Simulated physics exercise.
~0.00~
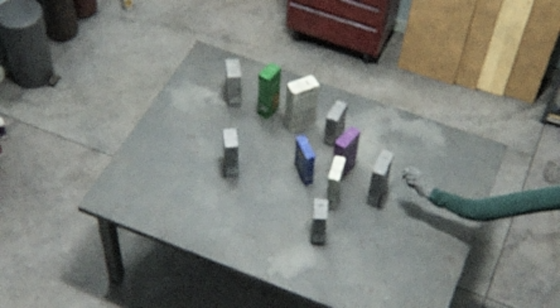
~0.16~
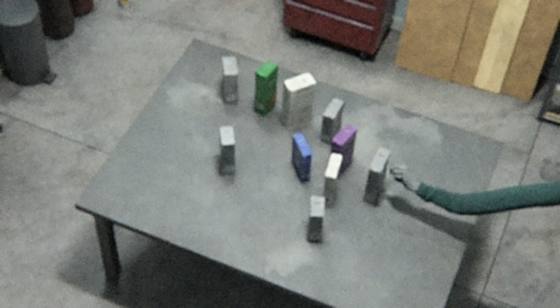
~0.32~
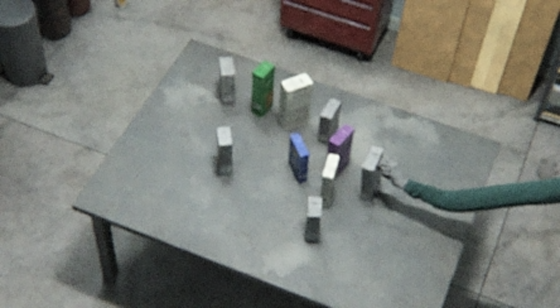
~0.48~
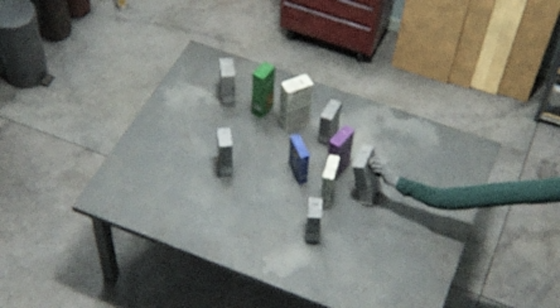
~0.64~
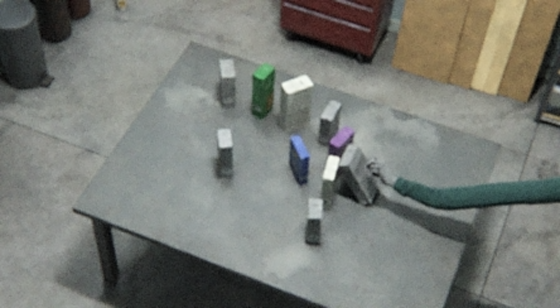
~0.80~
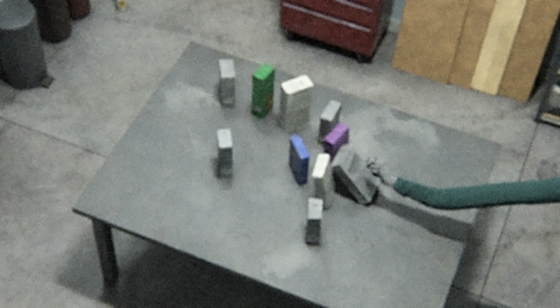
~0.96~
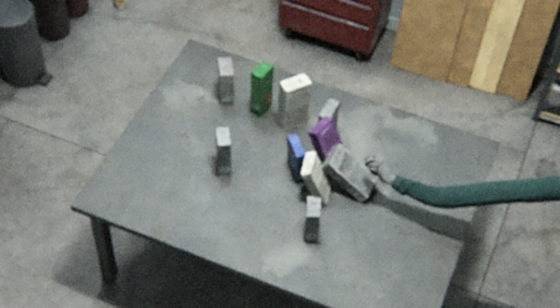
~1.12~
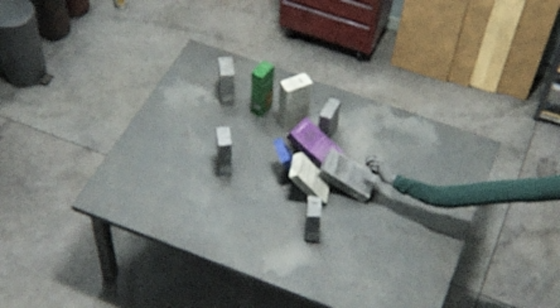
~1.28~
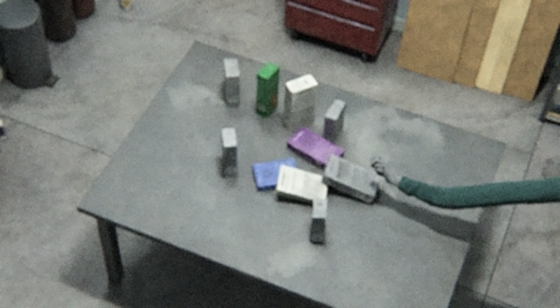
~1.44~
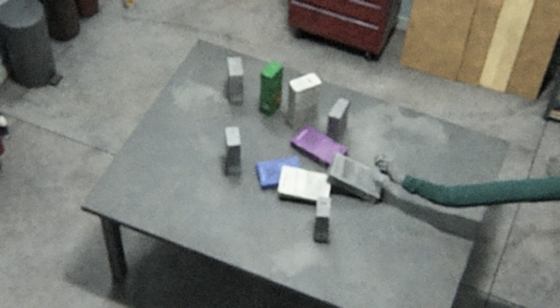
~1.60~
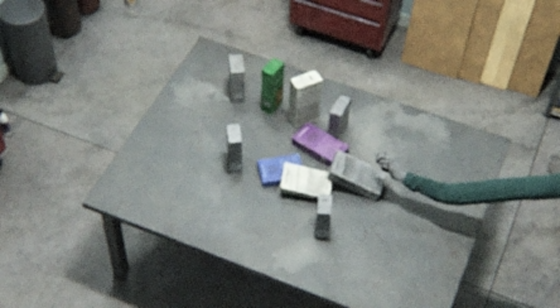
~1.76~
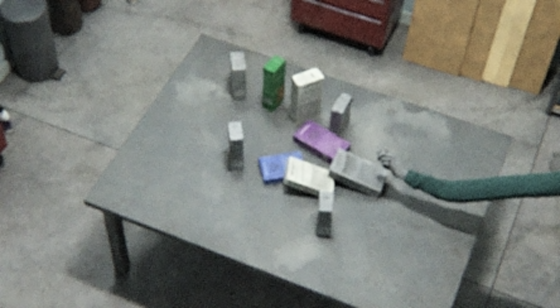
A green-sleeved arm reached in from the right and pushed a gray box on a table leftward until it tipped, toppling the white, purple and blue boxes beside it; those four ended up lying down while the green box and the others stayed standing.
